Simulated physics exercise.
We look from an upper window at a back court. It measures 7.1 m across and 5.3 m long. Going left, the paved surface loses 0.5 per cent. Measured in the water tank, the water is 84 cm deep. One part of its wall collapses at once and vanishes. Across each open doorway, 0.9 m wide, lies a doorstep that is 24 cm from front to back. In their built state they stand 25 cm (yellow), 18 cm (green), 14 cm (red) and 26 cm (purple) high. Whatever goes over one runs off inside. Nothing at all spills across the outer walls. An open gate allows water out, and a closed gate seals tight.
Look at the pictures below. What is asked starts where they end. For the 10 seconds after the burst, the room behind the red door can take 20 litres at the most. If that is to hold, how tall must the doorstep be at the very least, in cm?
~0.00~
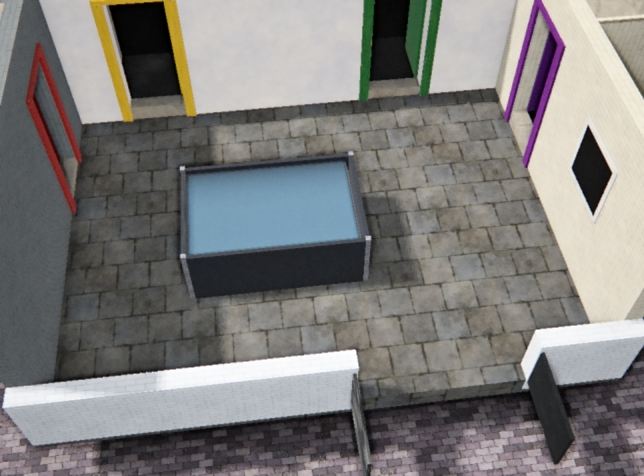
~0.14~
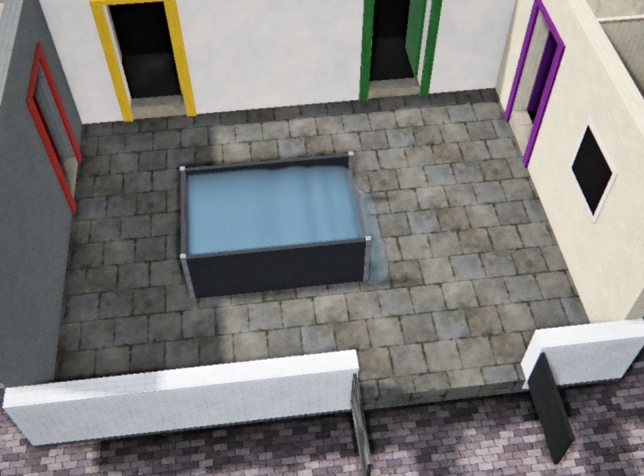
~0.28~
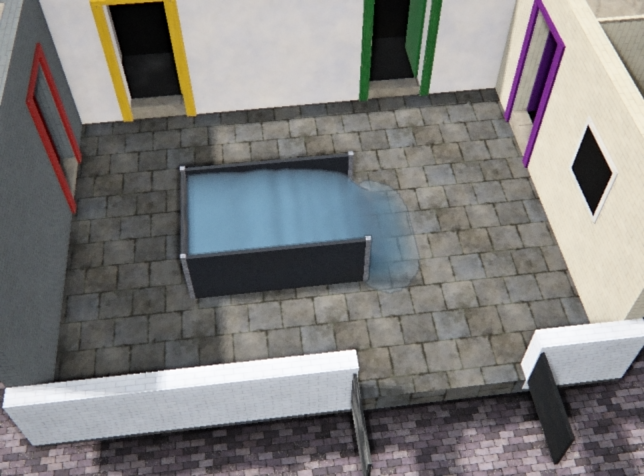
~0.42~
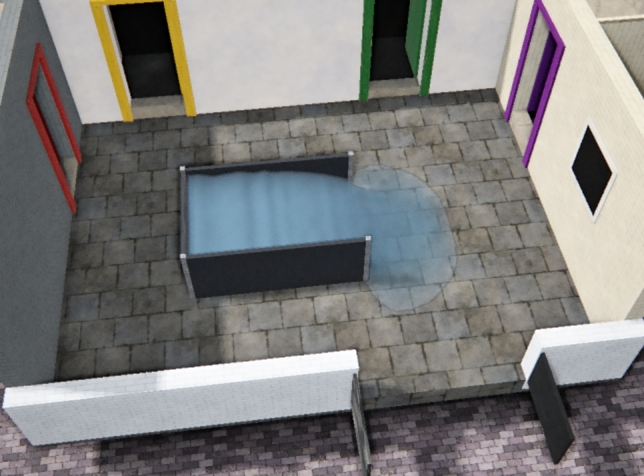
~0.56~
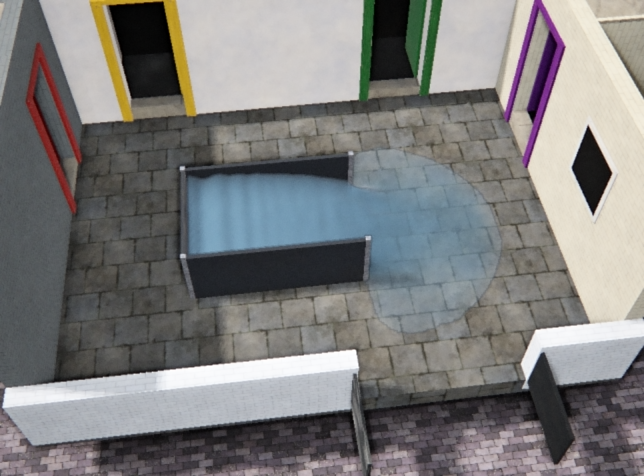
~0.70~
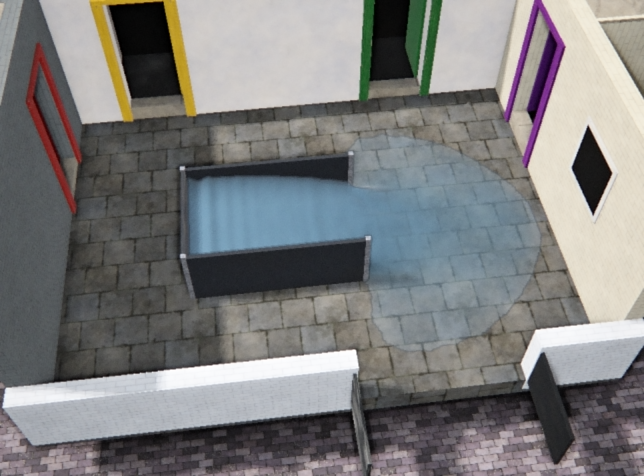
Close to 11.5 cm is just enough.
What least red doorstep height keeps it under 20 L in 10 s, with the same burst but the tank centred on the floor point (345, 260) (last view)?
11.0 cm or thereabouts.
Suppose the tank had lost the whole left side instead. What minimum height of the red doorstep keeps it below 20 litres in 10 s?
Some 23 cm.
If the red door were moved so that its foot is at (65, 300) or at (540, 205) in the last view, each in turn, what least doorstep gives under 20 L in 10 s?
You'd want about 8.5 cm there first, then about 35 cm.
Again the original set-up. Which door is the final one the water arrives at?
Coming last is the red one.
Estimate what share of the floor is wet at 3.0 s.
Roughly 40 percent.
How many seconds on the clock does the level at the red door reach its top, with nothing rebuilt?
Peak time: About 6.0 s.
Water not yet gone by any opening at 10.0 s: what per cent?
Roughly 82 %.
After 1.4 s water covers 35 % of the floor, deepest (40 cm) near (547, 226); it has not reached the red door.
After 3.0 s water covers 40 % of the floor, deepest (38 cm) near (493, 90); it has not reached the red door.
After 10.0 s water covers 95 % of the floor, deepest (14 cm) near (59, 341); 12 cm at the red door, 4 litres in over its 14 cm doorstep.
At the red door as built, the water arrived by 5.0 s and peaked near 16 cm at 5.8 s.
Run again over the same 10 s with other heights there, 31 litres in over 10.5 cm, 4 litres over 14 cm. The limit of 20 litres is kept from about 11.5 cm up.
